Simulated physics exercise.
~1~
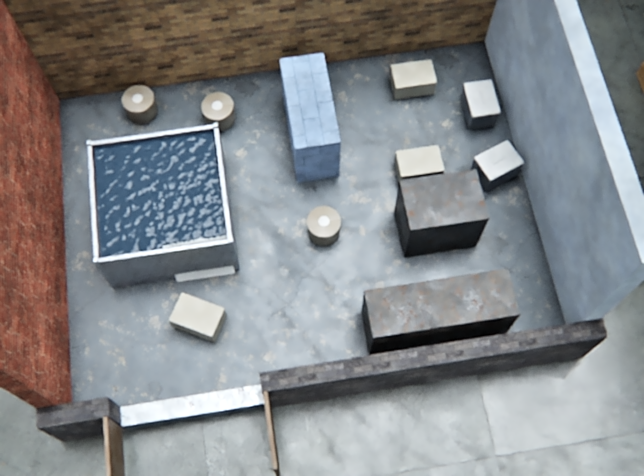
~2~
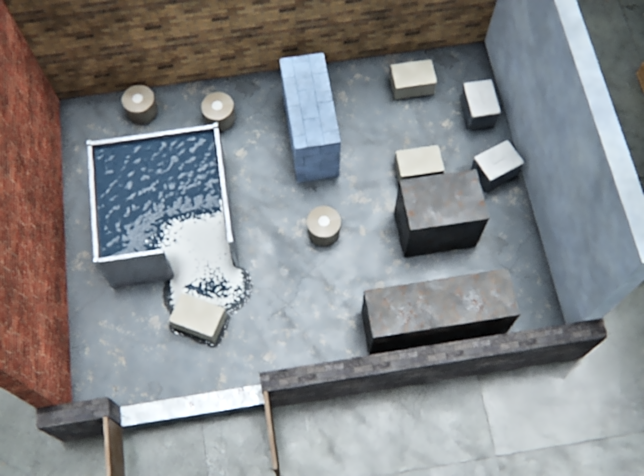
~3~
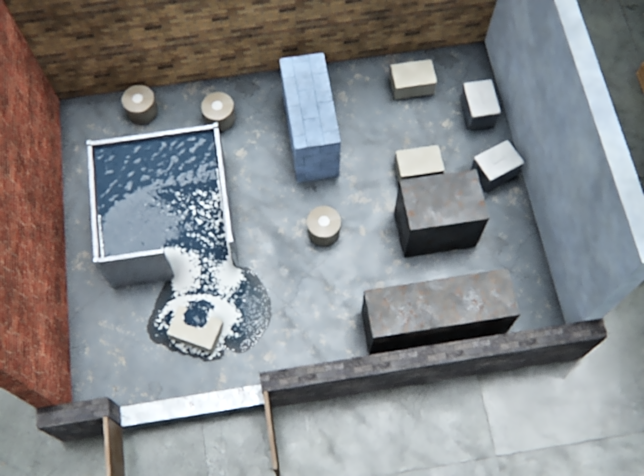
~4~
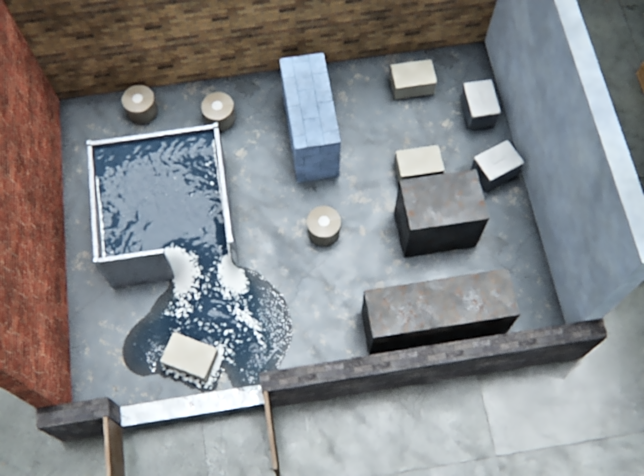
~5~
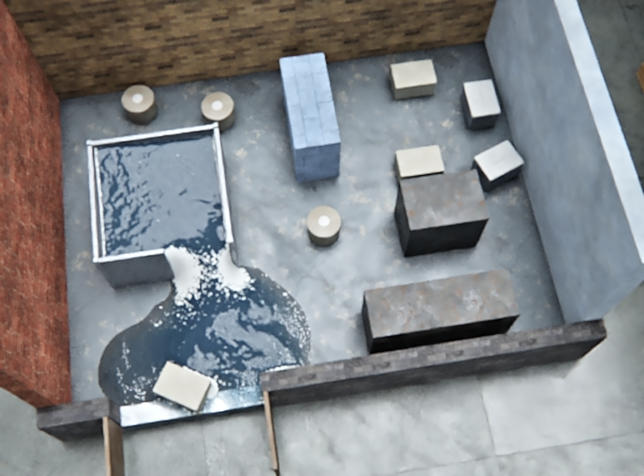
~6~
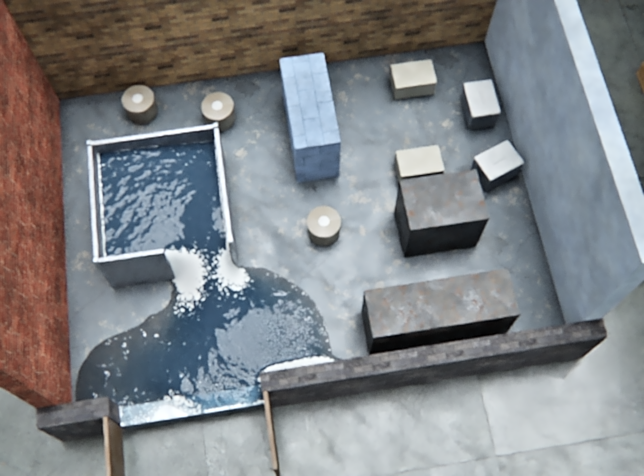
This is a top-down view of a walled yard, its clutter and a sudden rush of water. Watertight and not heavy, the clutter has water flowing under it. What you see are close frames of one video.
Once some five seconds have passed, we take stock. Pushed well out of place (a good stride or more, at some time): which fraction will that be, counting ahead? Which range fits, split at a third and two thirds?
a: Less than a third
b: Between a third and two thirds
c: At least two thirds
Less than a third (a).
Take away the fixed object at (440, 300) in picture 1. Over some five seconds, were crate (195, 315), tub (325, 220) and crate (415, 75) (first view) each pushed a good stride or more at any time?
In sequence: Did travel that far, next did not travel far, finally did not travel far.
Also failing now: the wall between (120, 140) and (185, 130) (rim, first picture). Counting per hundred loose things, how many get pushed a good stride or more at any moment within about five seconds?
Roughly 50 %.
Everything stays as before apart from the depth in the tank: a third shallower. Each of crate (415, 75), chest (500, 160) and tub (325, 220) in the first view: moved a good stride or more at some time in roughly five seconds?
As asked: Fell short, fell short, went the distance.
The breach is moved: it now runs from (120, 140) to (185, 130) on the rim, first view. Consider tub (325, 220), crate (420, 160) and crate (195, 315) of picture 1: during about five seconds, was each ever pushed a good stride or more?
In that order: No, no, never so far.
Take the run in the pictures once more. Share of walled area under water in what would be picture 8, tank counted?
25 per cent.
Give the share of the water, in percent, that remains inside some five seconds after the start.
My figure is 54 per cent.
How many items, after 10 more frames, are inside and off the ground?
Exactly 0.
A moment on, 1 of 8 are well off their spots; 0 afloat.
Next, 1 of 8 are well off their spots; 0 afloat.
Later, 2 of 8 are well off their spots; 0 afloat.
In the end, 2 of 8 are well off their spots, and 2 have been at some point; 1 afloat.
